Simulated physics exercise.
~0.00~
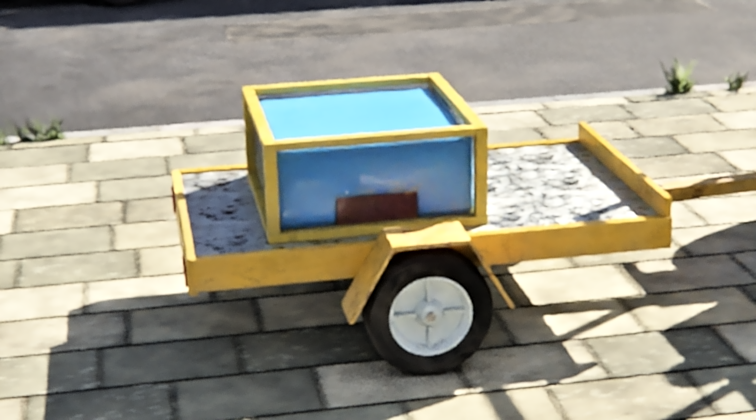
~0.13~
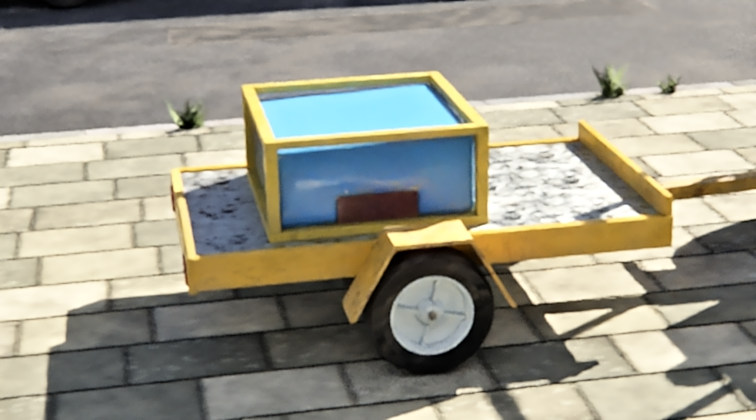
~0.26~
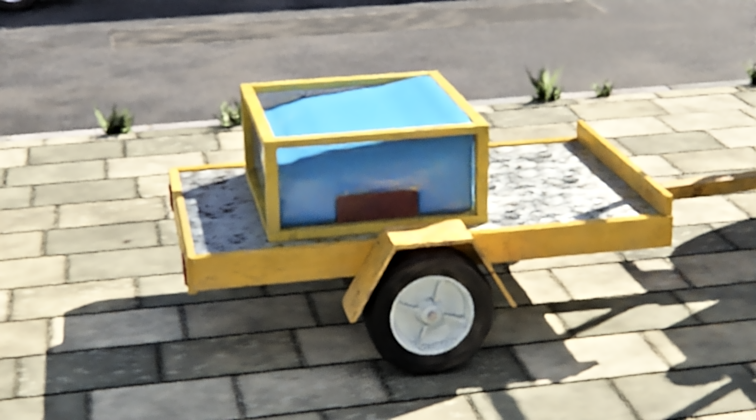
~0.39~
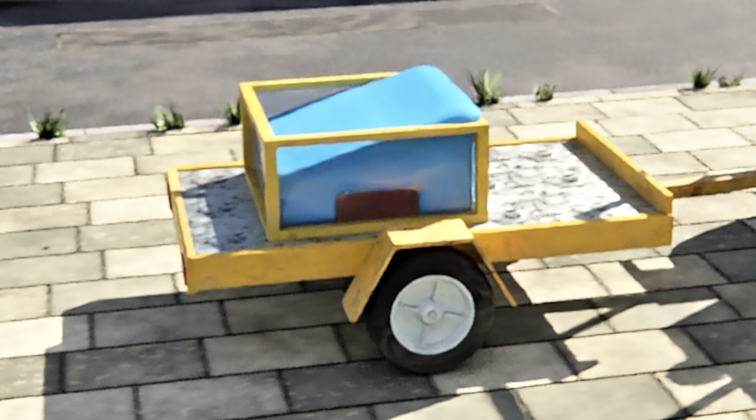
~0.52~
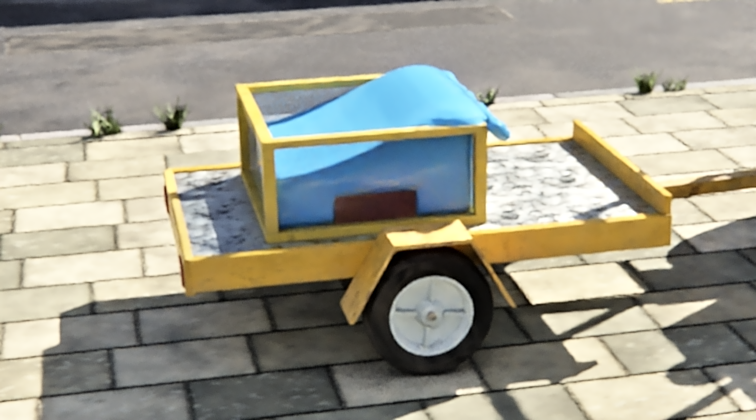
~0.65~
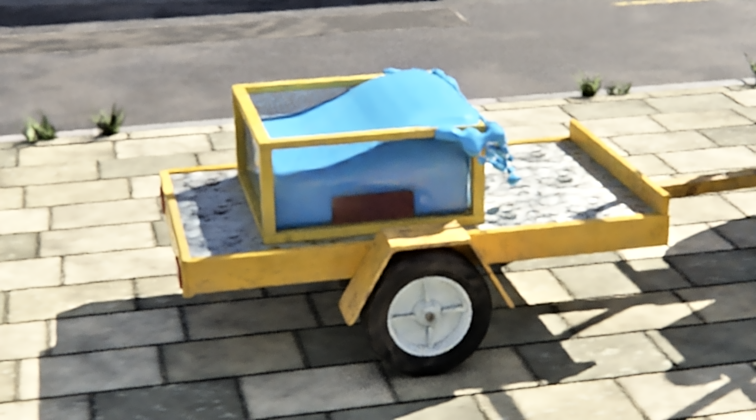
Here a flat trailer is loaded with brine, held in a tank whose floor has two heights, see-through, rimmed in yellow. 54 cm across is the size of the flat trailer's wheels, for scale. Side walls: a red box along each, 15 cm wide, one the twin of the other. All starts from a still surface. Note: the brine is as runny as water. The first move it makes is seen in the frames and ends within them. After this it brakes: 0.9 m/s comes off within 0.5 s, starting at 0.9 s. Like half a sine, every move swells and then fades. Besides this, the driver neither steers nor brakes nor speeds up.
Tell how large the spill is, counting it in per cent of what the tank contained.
It loses close to 12 per cent.
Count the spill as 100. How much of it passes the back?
Roughly 20 in a hundred.
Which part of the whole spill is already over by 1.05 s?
By that time, around 40 percent of it is out.
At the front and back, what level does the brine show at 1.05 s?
Around 28 cm toward the front, with 44 cm behind.
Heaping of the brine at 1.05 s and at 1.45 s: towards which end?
First at the rear end, then at the forward end.
By 1.05 s front 27 cm, middle 31 cm, back 43 cm above the lowest part of the floor; the loss stands at 4 per cent, over the front.
By 1.45 s front 49 cm, middle 30 cm, back 23 cm above the lowest part of the floor; the loss stands at 5 per cent, over the front.
By 1.95 s front 28 cm, middle 31 cm, back 39 cm above the lowest part of the floor; the loss stands at 8 per cent, over the front.
By 4.39 s the loss stands at 12 per cent, over the front, 29 of 240 litres.
